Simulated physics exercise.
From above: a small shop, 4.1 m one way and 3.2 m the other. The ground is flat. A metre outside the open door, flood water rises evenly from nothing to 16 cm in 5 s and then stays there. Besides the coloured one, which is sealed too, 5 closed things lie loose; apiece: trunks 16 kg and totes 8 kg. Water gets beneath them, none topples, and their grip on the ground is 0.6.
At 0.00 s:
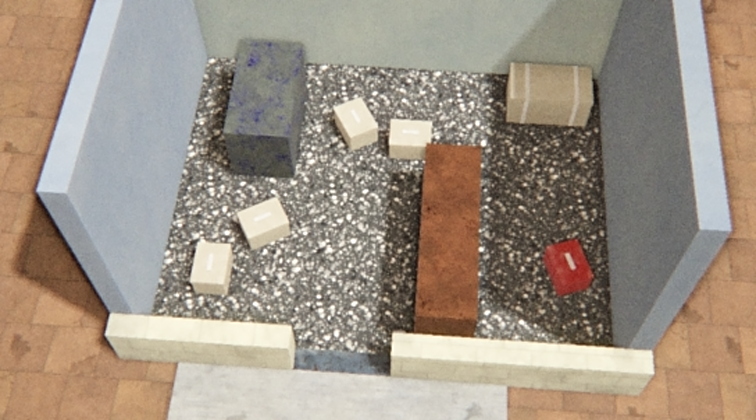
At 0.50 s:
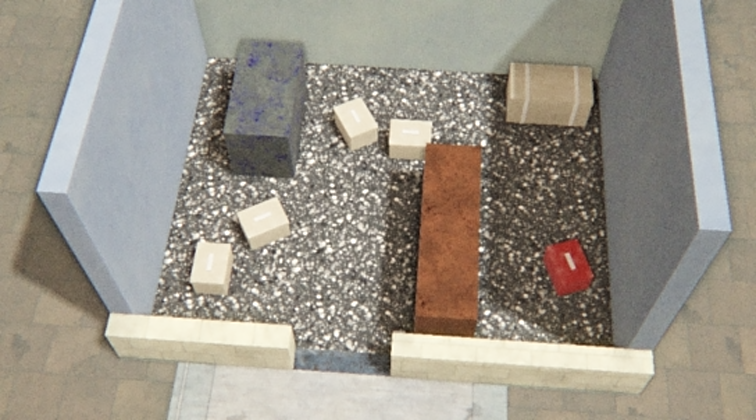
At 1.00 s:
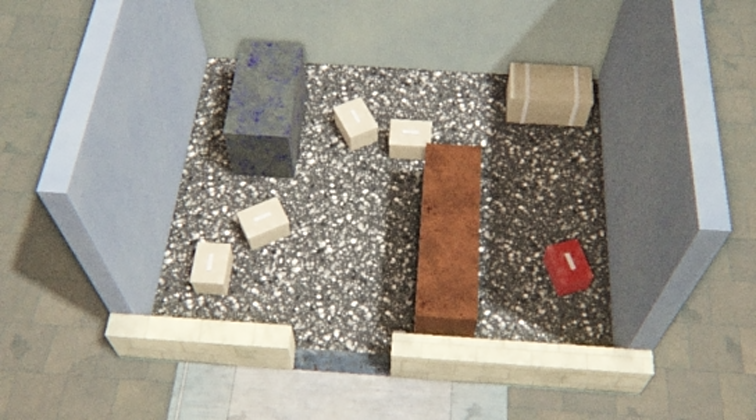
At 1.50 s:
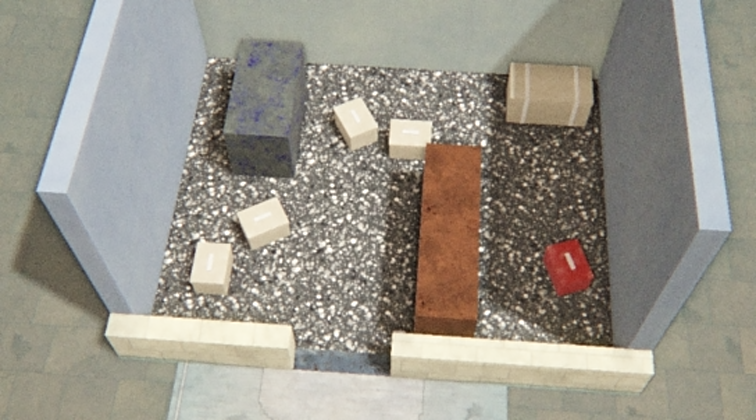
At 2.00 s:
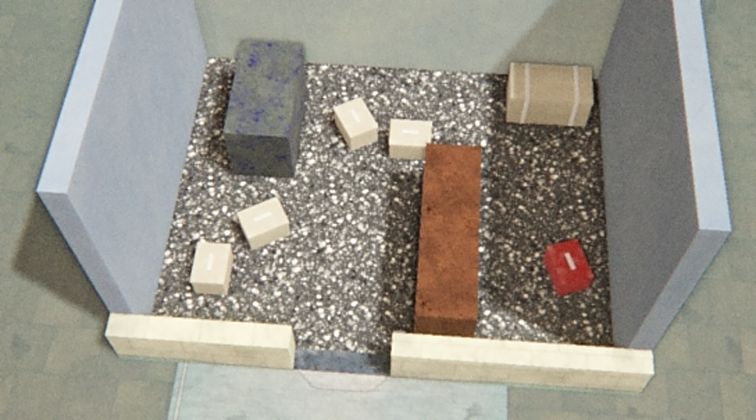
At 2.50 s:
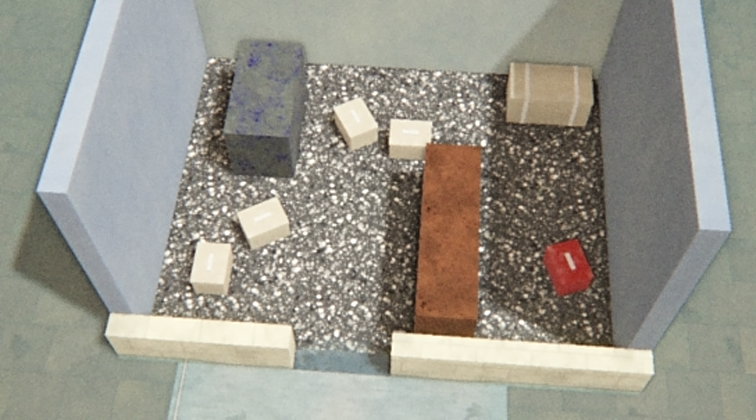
Murky grey-green water spreads over the brick paving outside a small roofless shop, seen from above by a camera that stays still, and reaches the pale slab at the open doorway. Inside on speckled gravel, a dark blue-grey block stands left, a rusty brown one right of centre, four cream boxes and a larger tan one lie about, and a red box sits right. None of them moves.
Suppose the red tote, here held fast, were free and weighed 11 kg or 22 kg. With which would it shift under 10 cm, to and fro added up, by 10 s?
I expect that the smaller load will do.
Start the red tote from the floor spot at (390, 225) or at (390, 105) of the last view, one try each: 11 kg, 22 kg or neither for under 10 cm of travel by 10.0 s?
In turn: It takes the larger; it takes the larger.
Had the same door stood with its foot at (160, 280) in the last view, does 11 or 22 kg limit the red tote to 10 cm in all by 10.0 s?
Then the smaller load will do.
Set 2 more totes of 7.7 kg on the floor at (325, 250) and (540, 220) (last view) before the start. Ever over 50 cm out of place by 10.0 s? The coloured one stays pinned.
In turn: More, less.
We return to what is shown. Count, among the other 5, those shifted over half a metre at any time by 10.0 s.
2 of them.
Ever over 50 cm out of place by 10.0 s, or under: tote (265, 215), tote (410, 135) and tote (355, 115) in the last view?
In that order: Short of it, over, over.
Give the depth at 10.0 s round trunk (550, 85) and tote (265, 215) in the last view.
Roughly 6 and 5 cm.
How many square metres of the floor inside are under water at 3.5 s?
Roughly 1.0 m2.
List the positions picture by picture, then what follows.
The first frame shows the red tote at (570, 262) rests on the ground; water covers 0.0 m2; 0 of 6 have shifted.
The second frame shows the red tote at (570, 262) rests on the ground; 0.0 m2 under water; 0 of 6 have shifted.
The third frame shows the red tote at (570, 262) rests on the ground; water covers 0.0 m2; 0 of 6 have shifted.
The fourth frame shows the red tote at (570, 262), on the bottom; 0.0 m2 under water; 0 of 6 have shifted.
The fifth frame shows the red tote at (570, 262) rests on the ground; water covers 0.0 m2; 0 of 6 have shifted.
The sixth frame shows the red tote at (570, 262) rests on the ground; 0.0 m2 under water; 0 of 6 have shifted.
After 3.5 s the red tote would be 0 cm from its start with 11 kg and 0 cm from its start with 22 kg; 0 cm of water round it then.
After 4.5 s the red tote would be 0 cm from its start with 11 kg and 0 cm from its start with 22 kg; 0 cm of water round it then.
After 7.0 s the red tote would be 0 cm from its start with 11 kg and 0 cm from its start with 22 kg; 0 cm of water round it then.
After 10.0 s the red tote would be 0 cm from its start with 11 kg and 0 cm from its start with 22 kg; 2 cm of water round it then.
